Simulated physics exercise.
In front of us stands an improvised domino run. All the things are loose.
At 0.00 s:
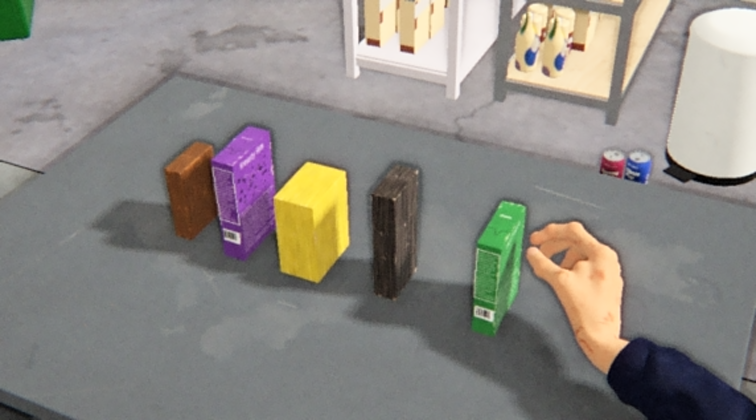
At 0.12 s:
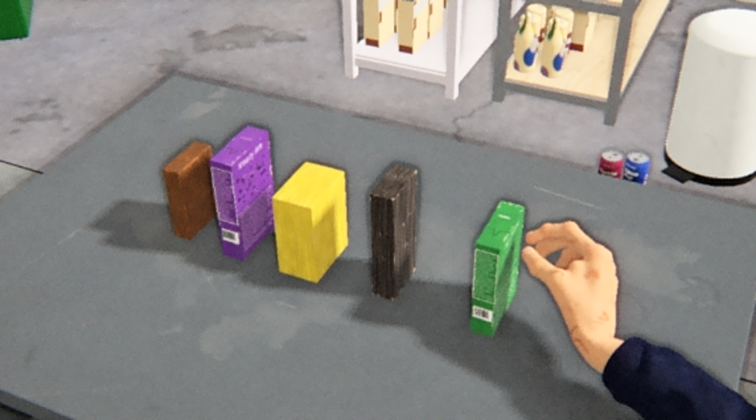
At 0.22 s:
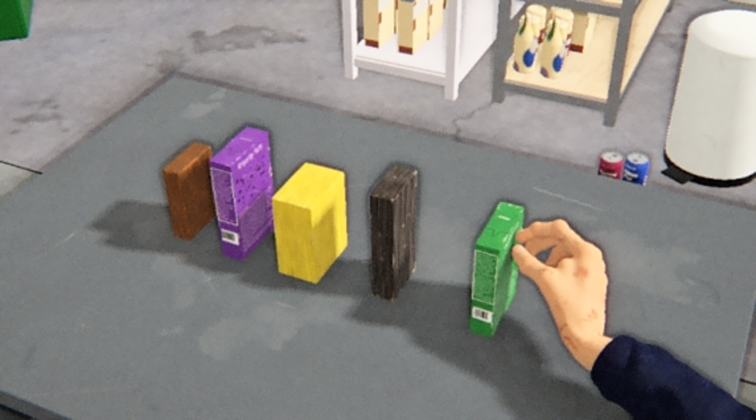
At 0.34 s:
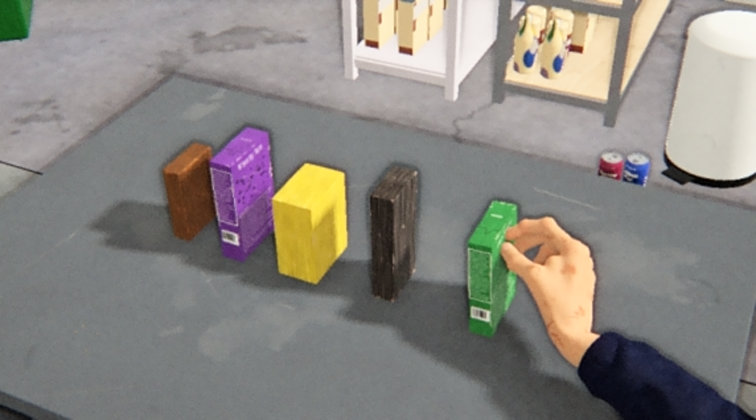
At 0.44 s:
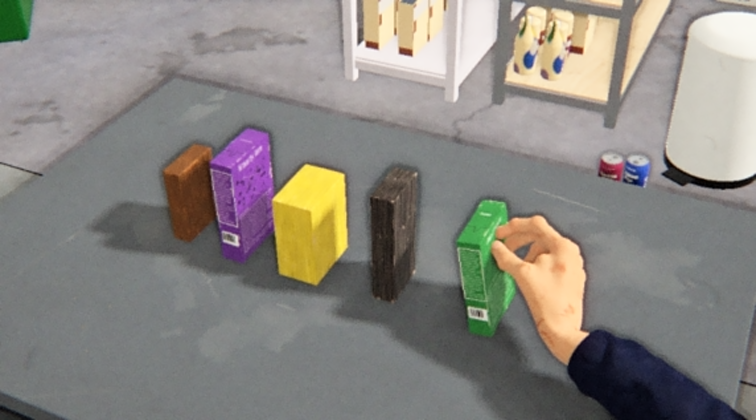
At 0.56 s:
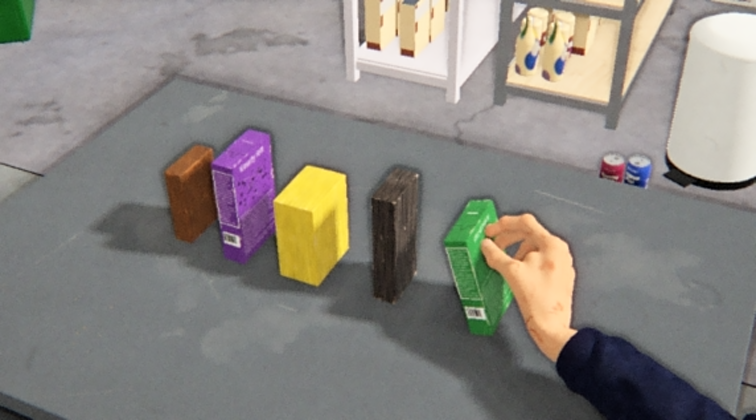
A hand reaching in from the right and tilting a green packet leftward beside four other upright blocks and packets in a row.
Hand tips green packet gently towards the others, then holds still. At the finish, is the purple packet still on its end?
Yes.
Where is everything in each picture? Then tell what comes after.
The first frame shows purple packet (247, 194); yellow block (313, 223).
The second frame shows yellow block (311, 223); black block (394, 234).
The third frame shows yellow block (311, 223); black block (394, 235).
The fourth frame shows green packet 4° over; yellow block (311, 224); black block (394, 235).
The fifth frame shows green packet 10° over; yellow block (311, 225); black block (394, 237).
The sixth frame shows green packet 17° over; purple packet (247, 197); yellow block (313, 226).
After 0.66 s, green packet 29° over.
After 0.86 s, green packet 60° over; black block turned 11° from how it was put.
After 0.96 s, green packet 70° over; black block turned 28° from how it was put.
After 1.06 s, green packet 73° over; black block turned 30° from how it was put.
In the end (1.6 s), left askew, black block; the other 2 unmoved. At the end, from the last picture's camera, purple packet near (247, 197).
